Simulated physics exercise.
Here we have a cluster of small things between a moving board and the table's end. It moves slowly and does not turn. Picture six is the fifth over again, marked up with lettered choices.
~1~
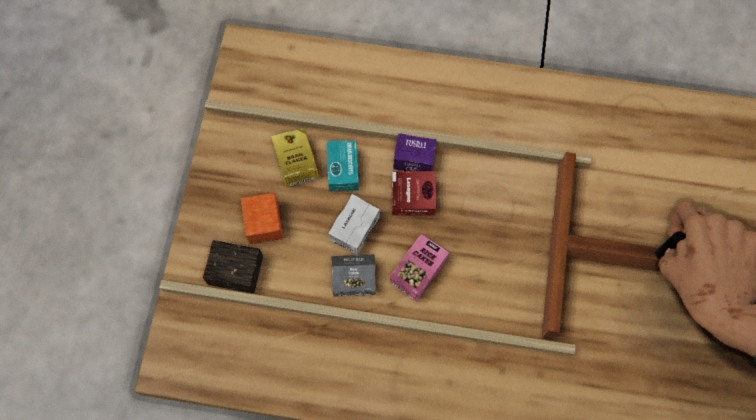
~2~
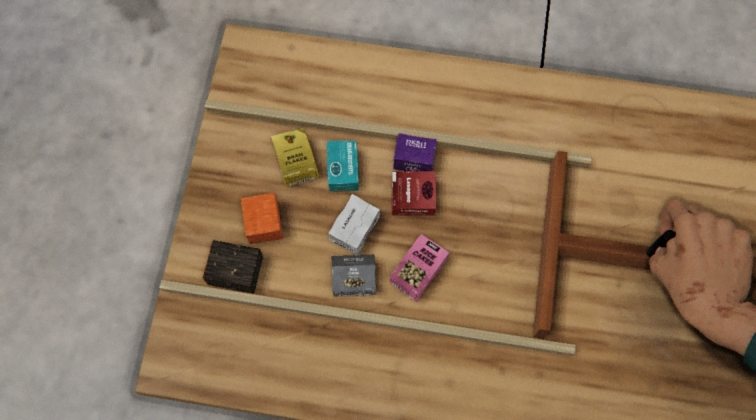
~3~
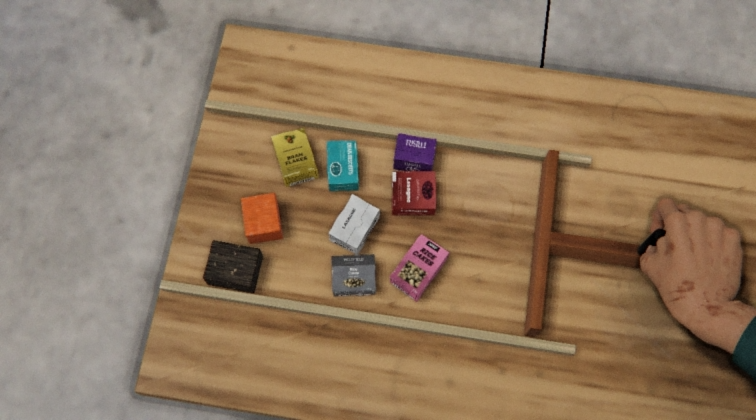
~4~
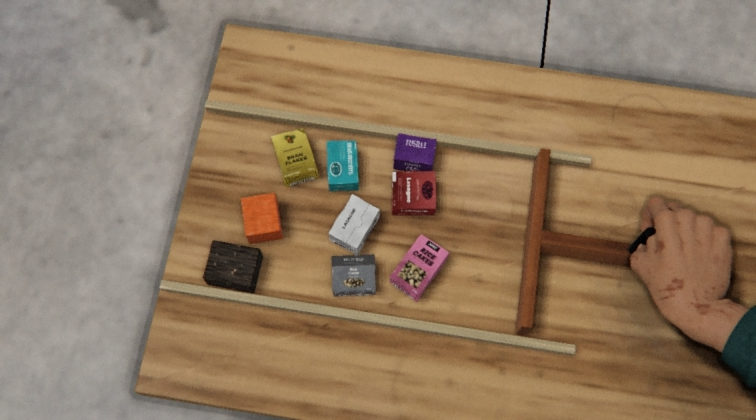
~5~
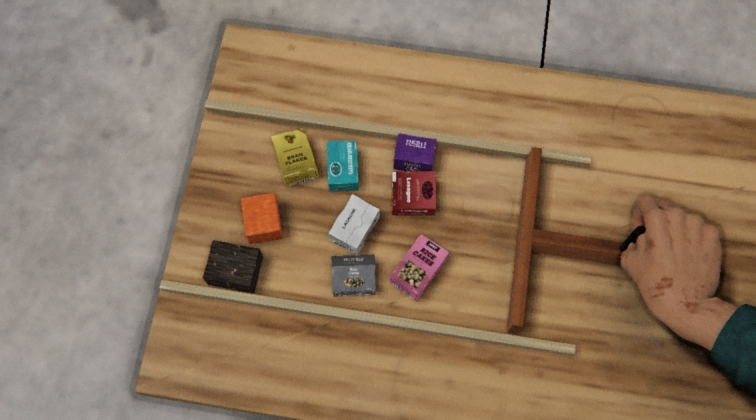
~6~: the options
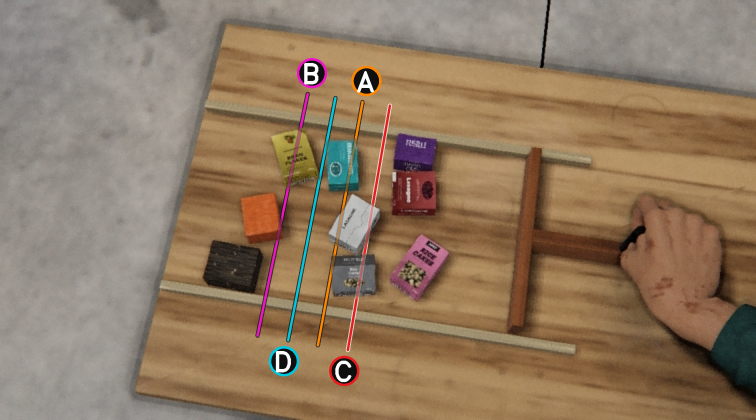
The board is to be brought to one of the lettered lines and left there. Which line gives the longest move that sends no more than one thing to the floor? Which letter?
Up to line B.
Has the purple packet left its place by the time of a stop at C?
Yes.
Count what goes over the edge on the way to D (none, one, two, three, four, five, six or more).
The count is none.
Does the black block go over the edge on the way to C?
By then, no.
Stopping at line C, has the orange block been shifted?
No.
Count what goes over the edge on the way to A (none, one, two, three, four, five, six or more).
By then, none.
On the marked copy, A at (341, 218); B at (284, 209); C at (370, 222); D at (313, 213).
Taking B. A third of the way, board (439, 220); pink packet (404, 271); black block (234, 267).
Two thirds of the way, board (350, 207); yellow packet (265, 149); orange block (254, 217).
When it is over, board (285, 197); black block (166, 257); yellow packet (204, 140); none fallen.
As for the rest, A is within the limit but short; C is within the limit but short; D is within the limit but short.
